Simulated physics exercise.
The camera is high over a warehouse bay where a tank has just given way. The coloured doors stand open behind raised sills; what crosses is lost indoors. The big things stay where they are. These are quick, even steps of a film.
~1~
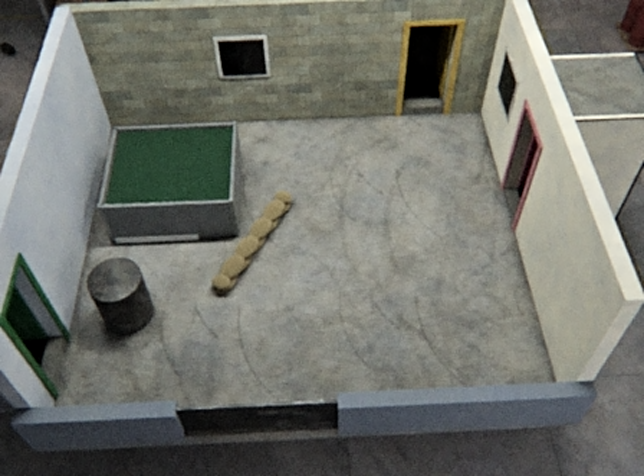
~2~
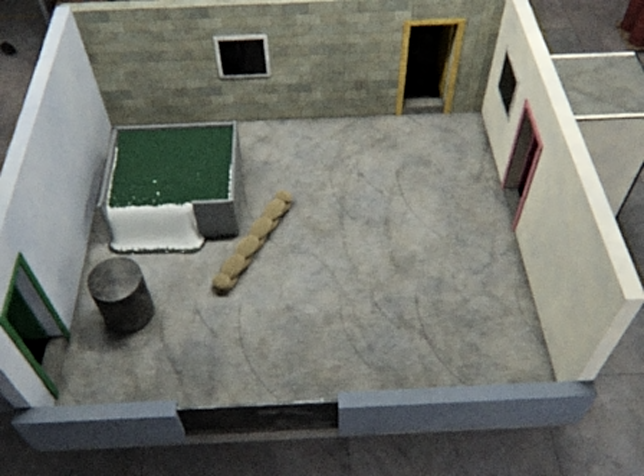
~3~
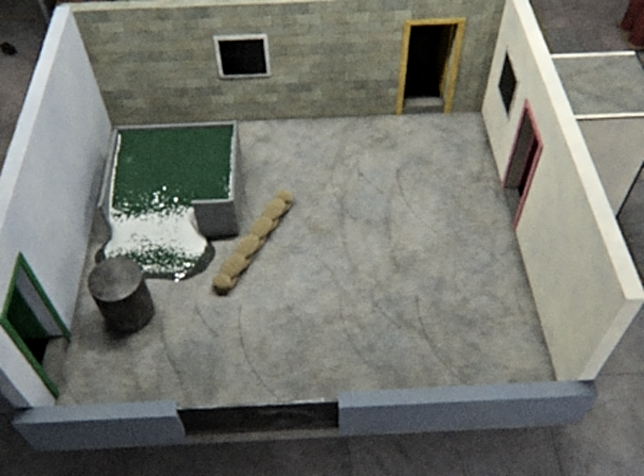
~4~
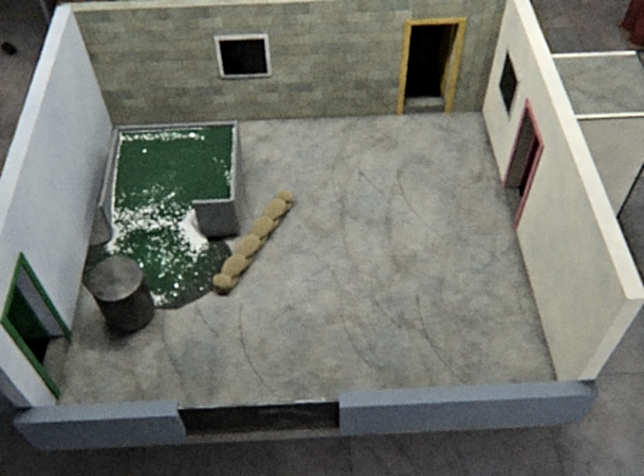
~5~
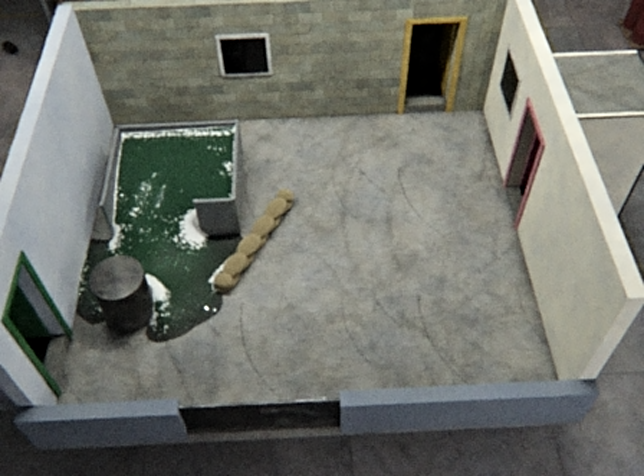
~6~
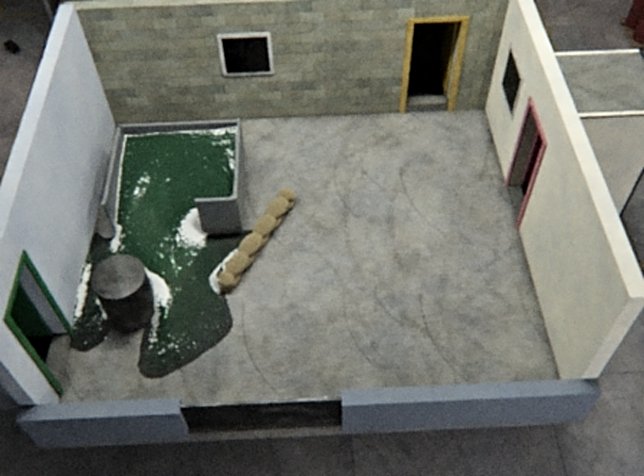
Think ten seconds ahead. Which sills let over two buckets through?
The green door holds within the limit; the yellow door holds within the limit; the pink door holds within the limit.
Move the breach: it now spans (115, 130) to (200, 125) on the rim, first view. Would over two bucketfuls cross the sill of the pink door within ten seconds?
Then: The pink door floods.
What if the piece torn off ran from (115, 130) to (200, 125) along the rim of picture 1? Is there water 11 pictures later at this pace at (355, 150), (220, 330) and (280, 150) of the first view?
In turn: Flooded, clear, covered.
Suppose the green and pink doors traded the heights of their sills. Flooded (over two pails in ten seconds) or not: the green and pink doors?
My reading: The green door lets more in, the pink door takes less.
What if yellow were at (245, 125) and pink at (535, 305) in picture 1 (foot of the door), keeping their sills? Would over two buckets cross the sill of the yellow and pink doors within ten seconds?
Then: Yellow door is under; pink door floods.
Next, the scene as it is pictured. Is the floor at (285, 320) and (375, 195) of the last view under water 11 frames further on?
As listed: Under water, clear.
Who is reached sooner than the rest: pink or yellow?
I say the pink door.
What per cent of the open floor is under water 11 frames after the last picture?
Roughly 35 per cent.
A moment on, water covers 20 % of the floor; the green door wet at the sill, nothing in, the yellow door not reached, the pink door not reached.
Next, water covers 35 % of the floor; the green door wet at the sill, nothing in, the yellow door not reached, the pink door not reached.
Then, water covers 45 % of the floor; the green door wet at the sill, nothing in, the yellow door not reached, the pink door not reached.
Later, water covers 85 % of the floor; the green door under two buckets in, the yellow door not reached, the pink door wet at the sill, nothing in.
In the end, water covers 95 % of the floor; the green door under two buckets in, the yellow door wet at the sill, nothing in, the pink door under two buckets in.
